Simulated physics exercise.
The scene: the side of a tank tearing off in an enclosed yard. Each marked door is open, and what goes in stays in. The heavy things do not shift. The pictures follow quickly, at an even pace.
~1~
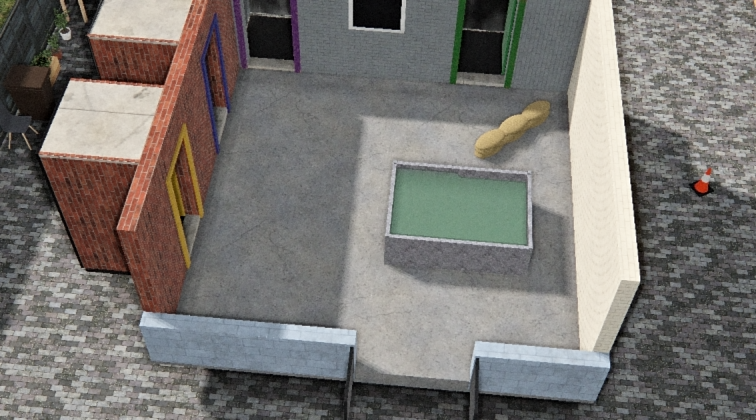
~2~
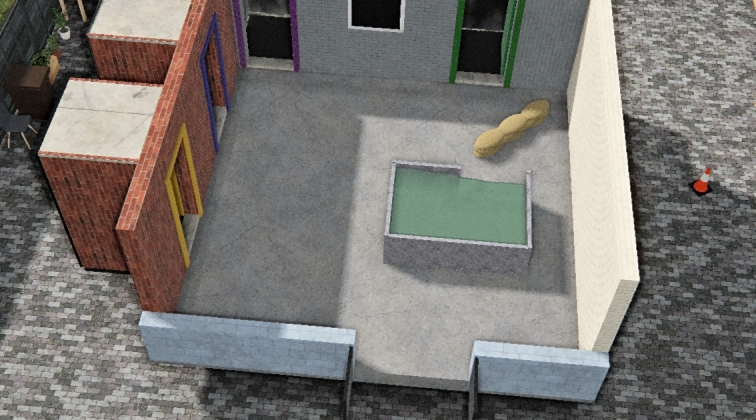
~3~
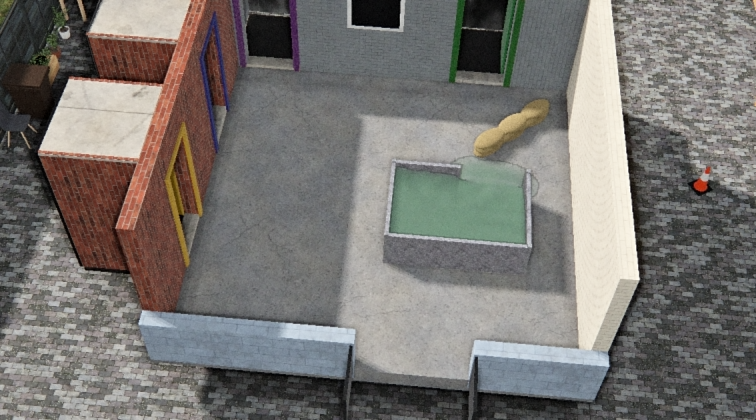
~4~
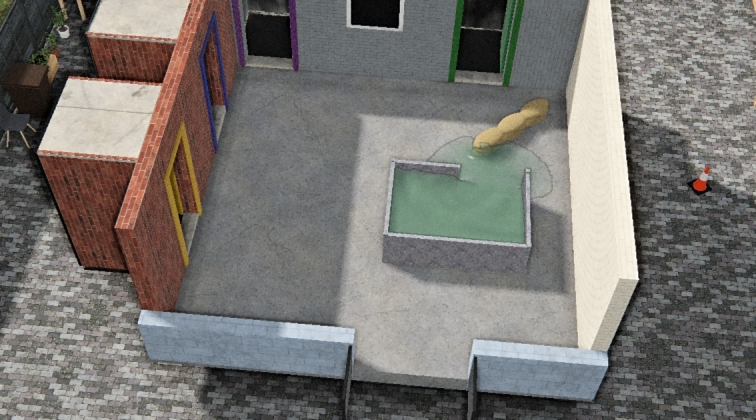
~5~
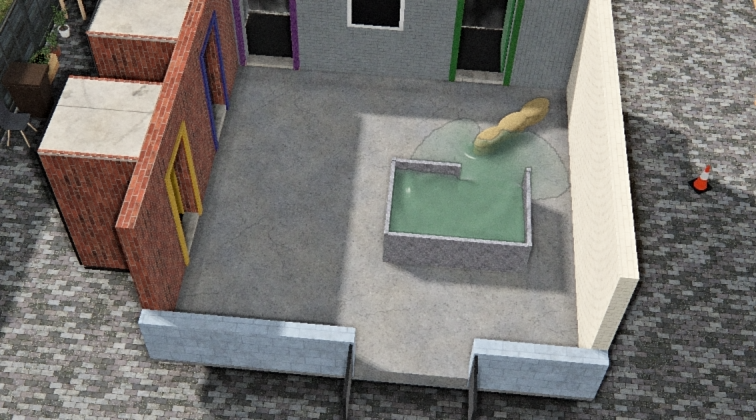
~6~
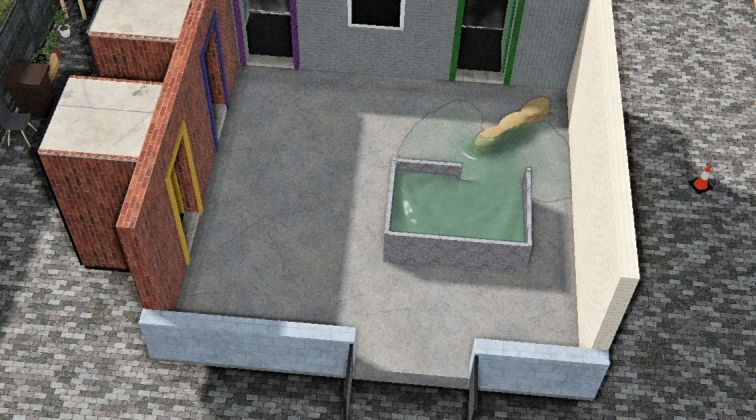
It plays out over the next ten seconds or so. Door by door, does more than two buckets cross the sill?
The purple door floods; the yellow door holds within the limit; the blue door holds within the limit; the green door holds within the limit.
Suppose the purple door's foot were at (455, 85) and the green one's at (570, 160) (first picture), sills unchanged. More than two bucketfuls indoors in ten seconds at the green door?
In short: The green door goes over.
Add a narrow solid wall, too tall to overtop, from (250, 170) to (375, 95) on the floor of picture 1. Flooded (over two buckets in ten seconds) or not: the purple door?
Then: Purple door holds.
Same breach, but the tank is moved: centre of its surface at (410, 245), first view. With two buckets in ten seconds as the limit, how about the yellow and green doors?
My reading: Yellow door is under; green door passes that mark.
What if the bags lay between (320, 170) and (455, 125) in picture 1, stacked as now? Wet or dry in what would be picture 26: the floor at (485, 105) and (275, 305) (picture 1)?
In turn: Flooded, free of water.
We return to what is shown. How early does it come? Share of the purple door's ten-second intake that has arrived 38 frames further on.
Some 55 per cent.
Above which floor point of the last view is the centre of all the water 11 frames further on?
Around (478, 182).
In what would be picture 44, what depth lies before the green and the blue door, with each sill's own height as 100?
About 40 and 90 per cent.
A moment on, water covers 20 % of the floor; the purple door not reached, the yellow door not reached, the blue door not reached, the green door wet at the sill, nothing in.
Next, water covers 30 % of the floor; the purple door wet at the sill, nothing in, the yellow door not reached, the blue door not reached, the green door under two buckets in.
Then, water covers 45 % of the floor; the purple door wet at the sill, nothing in, the yellow door not reached, the blue door wet at the sill, nothing in, the green door under two buckets in.
Later, water covers 75 % of the floor; the purple door over two buckets in, the yellow door wet at the sill, nothing in, the blue door under two buckets in, the green door under two buckets in.
In the end, water covers 95 % of the floor; the purple door over two buckets in, the yellow door wet at the sill, nothing in, the blue door under two buckets in, the green door under two buckets in.
